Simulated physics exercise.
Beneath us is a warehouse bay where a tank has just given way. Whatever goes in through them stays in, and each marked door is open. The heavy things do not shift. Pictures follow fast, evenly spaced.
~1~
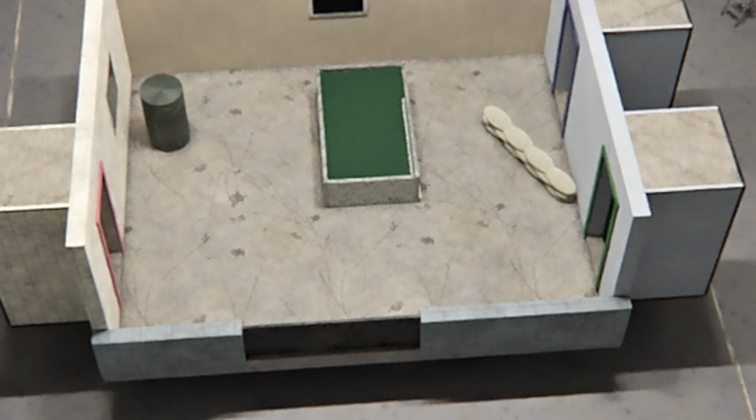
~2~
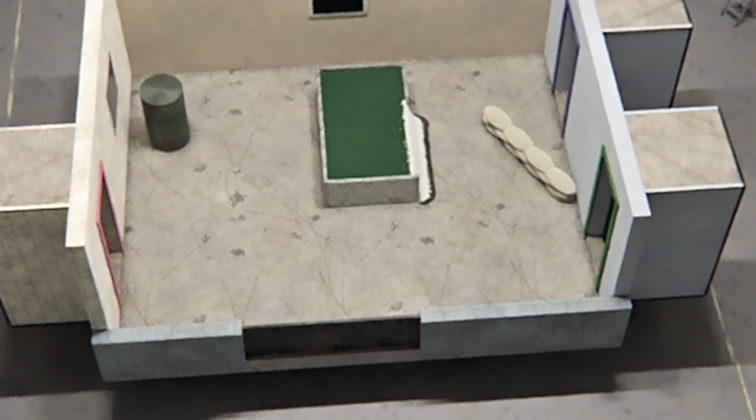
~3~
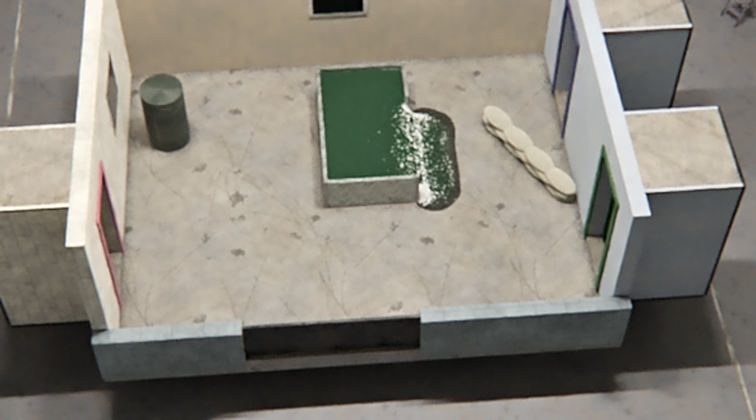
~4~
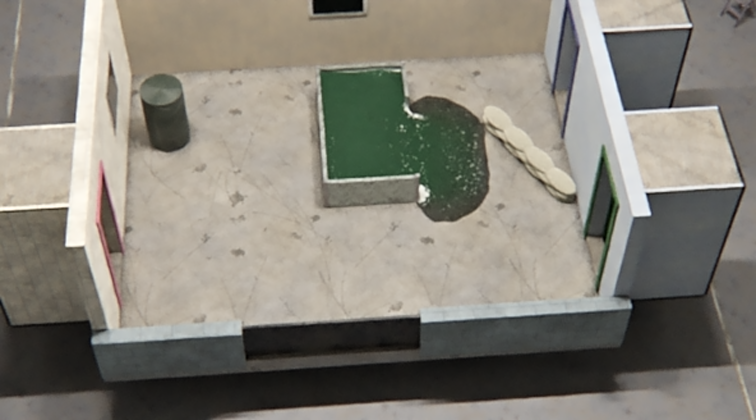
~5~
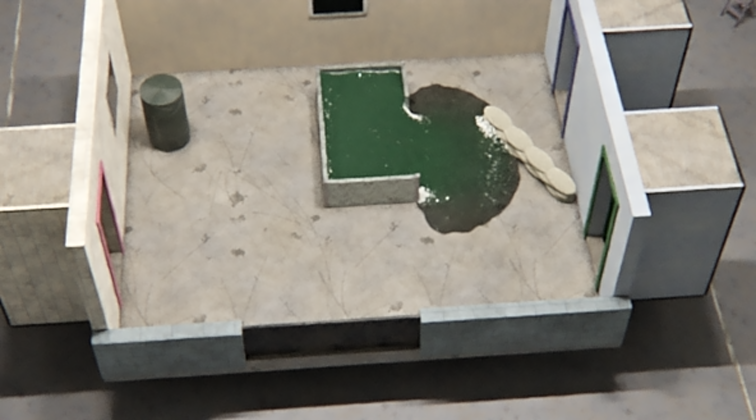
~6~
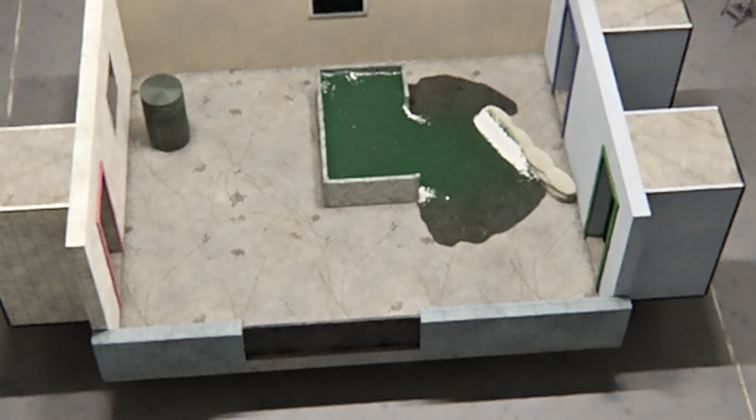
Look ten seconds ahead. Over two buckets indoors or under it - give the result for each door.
The green door comes in over. The blue door comes in under. The pink door comes in under.
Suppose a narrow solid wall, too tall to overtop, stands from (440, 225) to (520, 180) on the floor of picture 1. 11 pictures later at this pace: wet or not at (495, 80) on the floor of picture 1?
Submerged.
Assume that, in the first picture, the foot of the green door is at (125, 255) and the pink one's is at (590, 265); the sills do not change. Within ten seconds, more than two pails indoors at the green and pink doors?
As it turns out, the green keeps clear but the pink spills past.
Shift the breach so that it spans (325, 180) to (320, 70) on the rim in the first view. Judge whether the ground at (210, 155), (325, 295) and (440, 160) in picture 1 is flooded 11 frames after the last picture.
In that order: Wet, clear, free of water.
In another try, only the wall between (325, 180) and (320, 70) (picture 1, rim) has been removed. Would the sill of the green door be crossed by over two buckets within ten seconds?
In that case green door comes in lower.
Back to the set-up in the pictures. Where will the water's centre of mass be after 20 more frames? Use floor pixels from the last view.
It is near (467, 191).
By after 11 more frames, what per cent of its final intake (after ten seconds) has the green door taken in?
Share by then: About 15 in a hundred.
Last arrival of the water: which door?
Answer: The pink one.
A moment on, water covers 20 % of the floor; the green door not reached, the blue door not reached, the pink door not reached.
Next, water covers 25 % of the floor; the green door under two buckets in, the blue door wet at the sill, nothing in, the pink door not reached.
Then, water covers 40 % of the floor; the green door over two buckets in, the blue door wet at the sill, nothing in, the pink door not reached.
Later, water covers 75 % of the floor; the green door far over two buckets in, the blue door wet at the sill, nothing in, the pink door wet at the sill, nothing in.
In the end, water covers 90 % of the floor; the green door far over two buckets in, the blue door wet at the sill, nothing in, the pink door wet at the sill, nothing in.
